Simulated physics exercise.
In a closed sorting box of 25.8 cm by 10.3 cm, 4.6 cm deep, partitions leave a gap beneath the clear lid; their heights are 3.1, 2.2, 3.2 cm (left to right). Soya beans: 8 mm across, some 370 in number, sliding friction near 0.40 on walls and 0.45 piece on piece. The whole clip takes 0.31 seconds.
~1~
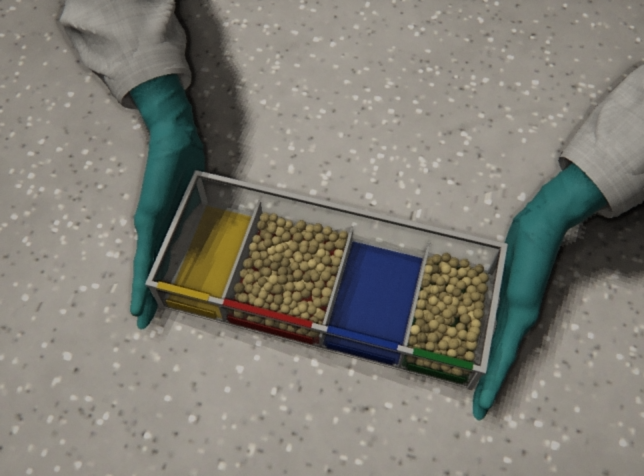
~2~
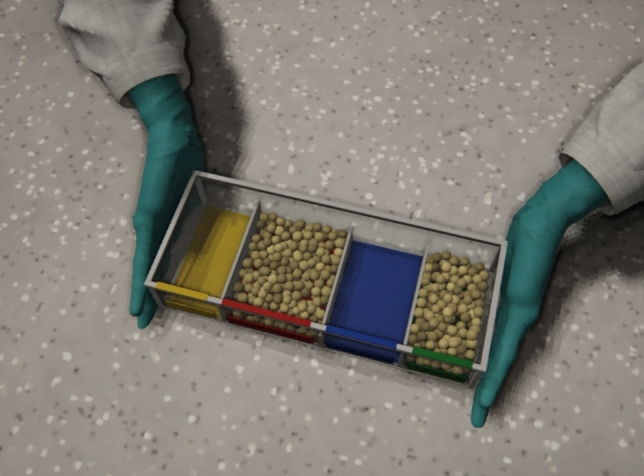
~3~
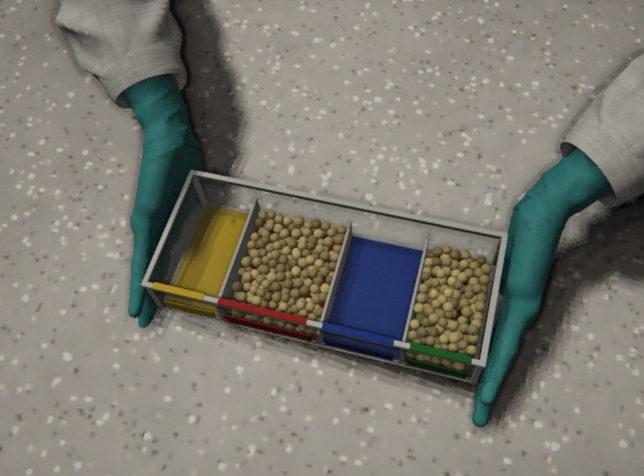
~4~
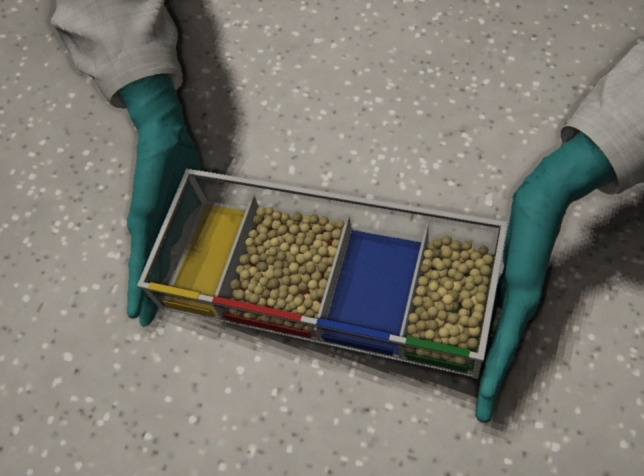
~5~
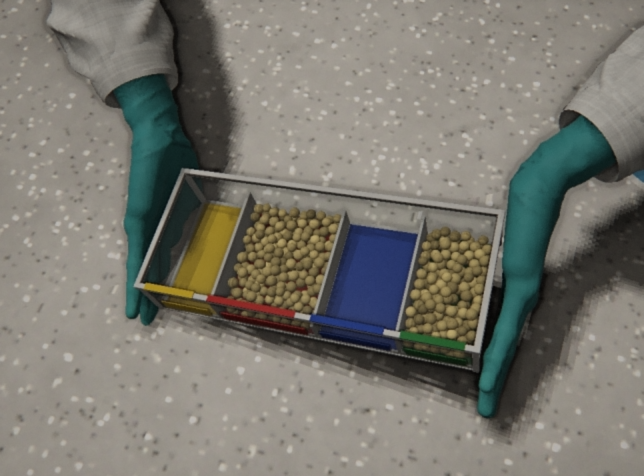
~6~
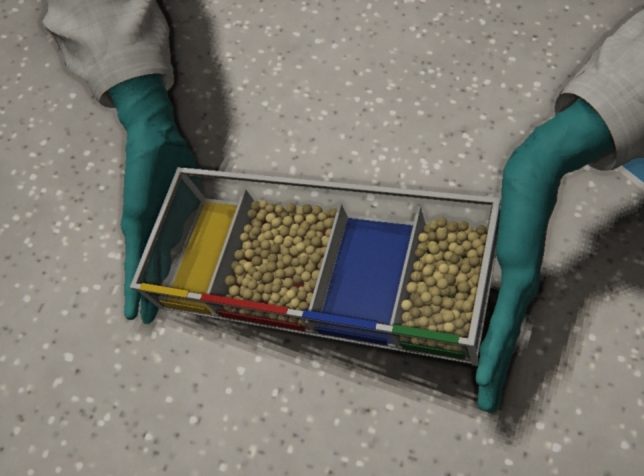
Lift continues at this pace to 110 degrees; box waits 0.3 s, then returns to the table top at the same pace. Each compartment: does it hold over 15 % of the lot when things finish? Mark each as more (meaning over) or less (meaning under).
Red - more; blue - less; green - more; yellow - more.
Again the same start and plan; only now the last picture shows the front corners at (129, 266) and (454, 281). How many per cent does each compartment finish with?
That leaves red with 50 percent, blue with 5, green with 20 and yellow with 25 percent.
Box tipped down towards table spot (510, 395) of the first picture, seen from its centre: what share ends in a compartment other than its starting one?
I'd estimate about 55 %.
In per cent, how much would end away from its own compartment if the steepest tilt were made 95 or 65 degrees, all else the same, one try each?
Roughly 30 percent, then roughly 10 percent.
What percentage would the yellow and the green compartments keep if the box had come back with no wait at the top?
Yellow 20; green 25.
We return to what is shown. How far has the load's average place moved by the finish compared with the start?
About 5.5 cm.
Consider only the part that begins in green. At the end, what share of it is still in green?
Share retained: Approx. 50 %.
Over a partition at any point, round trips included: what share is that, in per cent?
About 40 %.
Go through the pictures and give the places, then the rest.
The first frame shows box tilt 0 degrees, front corners at (152, 282) and (481, 368); red 55 %, green 45 %.
The second frame shows box tilt 1 degrees, front corners at (151, 283) and (481, 366).
The third frame shows box tilt 4 degrees, front corners at (148, 283) and (480, 361), lowest corner left front.
The fourth frame shows box tilt 8 degrees, front corners at (145, 284) and (478, 354), lowest corner left front.
The fifth frame shows box tilt 12 degrees, front corners at (141, 284) and (474, 347), lowest corner left front.
The sixth frame shows box tilt 15 degrees, front corners at (137, 285) and (469, 340), lowest corner left front; red 55 %, green 45 %.
Then, 1.69 s after the last picture, tilt 110 degrees; red 55 %, green 25 %, yellow 15 %.
Then, 2.82 s after the last picture, tilt 55 degrees; red 55 %, green 25 %, yellow 20 %.
Then, 3.91 s after the last picture, tilt 0 degrees; red 55 %, green 25 %, yellow 20 %.
In the end, red 55 %, blue 0 %, green 25 %, yellow 20 %.
